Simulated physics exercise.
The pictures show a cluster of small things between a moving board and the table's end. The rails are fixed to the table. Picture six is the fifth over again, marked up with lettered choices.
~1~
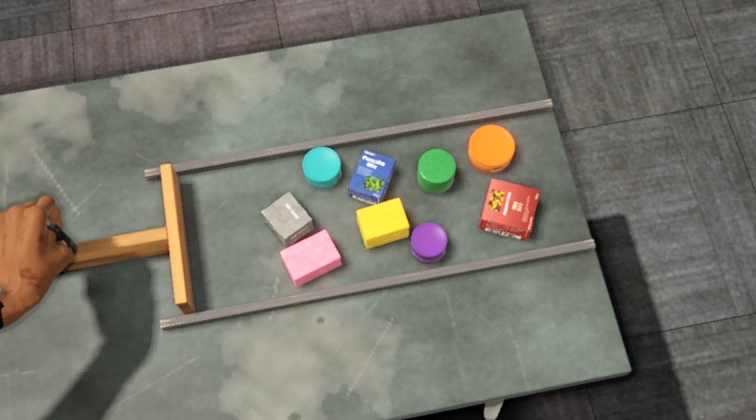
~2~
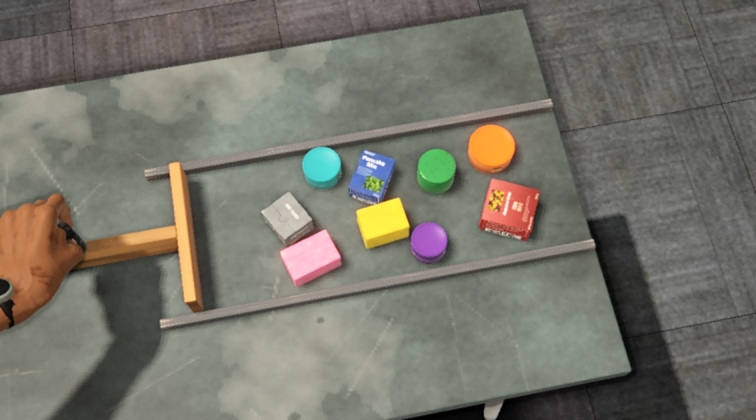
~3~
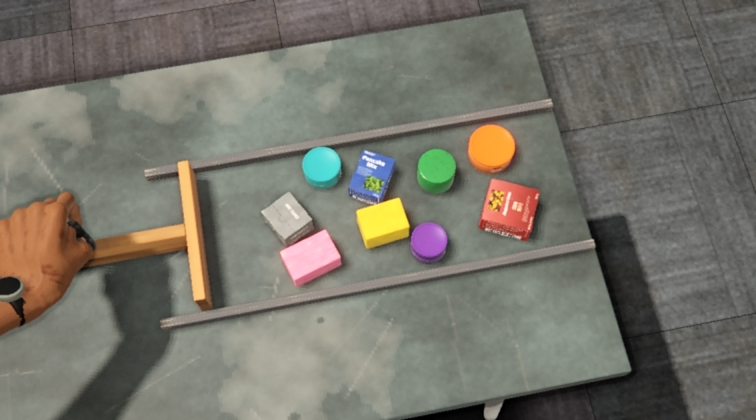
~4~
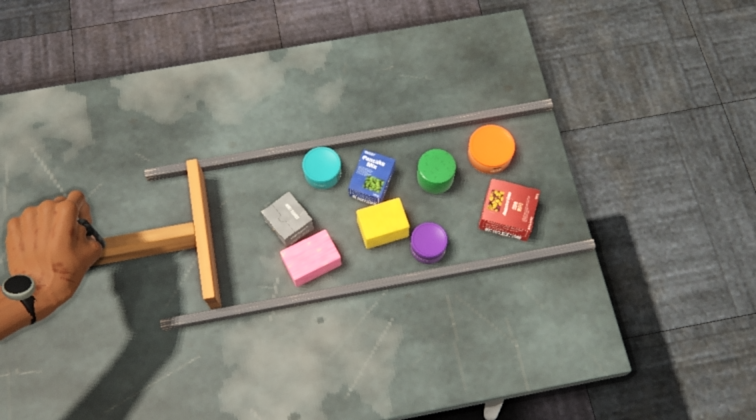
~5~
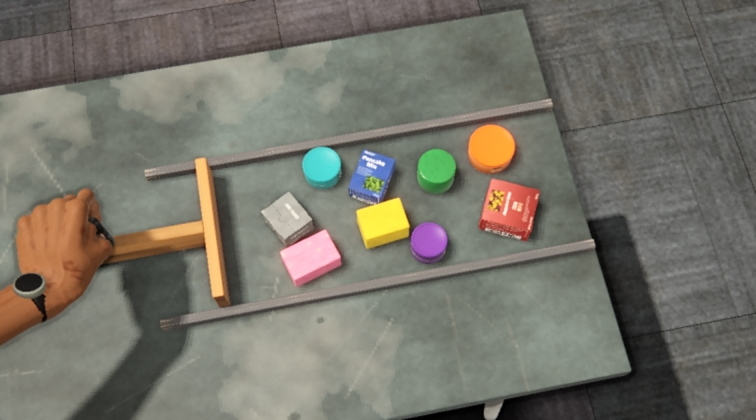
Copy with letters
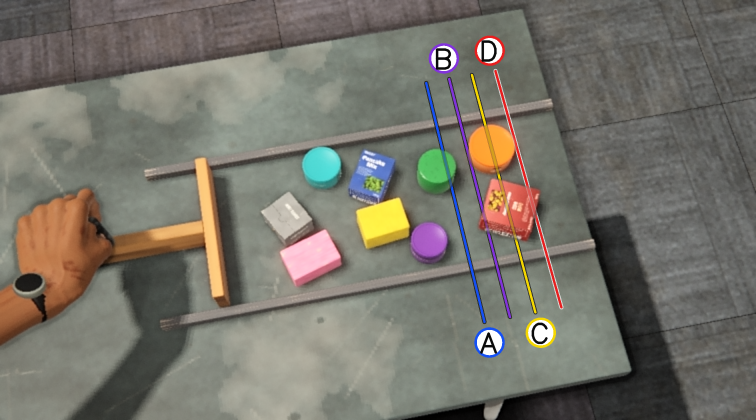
A hand slid a wooden T-shaped board slowly to the right between two metal rails, moving it a short way toward a still cluster of colourful tubs, blocks and packets on the table.
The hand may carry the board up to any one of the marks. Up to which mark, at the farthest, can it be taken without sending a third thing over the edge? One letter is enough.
It can go as far as B.
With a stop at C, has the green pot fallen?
Yes.
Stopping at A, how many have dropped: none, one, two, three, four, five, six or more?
The count is none.
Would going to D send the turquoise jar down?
No.
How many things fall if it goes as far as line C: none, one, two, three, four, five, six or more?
By then, three.
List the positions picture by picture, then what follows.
In the first frame, purple tub (429, 243); turquoise jar (322, 168); board (173, 231).
In the second frame, board (182, 230); green pot (436, 172).
In the third frame, board (191, 228); yellow block (383, 224).
In the fourth frame, board (200, 227); blue packet (372, 178).
In the fifth frame, board (209, 225); purple tub (429, 243); turquoise jar (322, 168); red packet (509, 210).
On the copy, A at (454, 196); B at (478, 192); C at (502, 187); D at (527, 183).
On B. First, board (307, 207); pink block (347, 258); yellow block (387, 222).
Then, board (402, 191); orange tub (512, 140); red packet (514, 208).
Finally, board (477, 177); red packet over the edge; orange tub (559, 126); one fallen.
By contrast, A is within the limit but short; C drops three; D drops six.
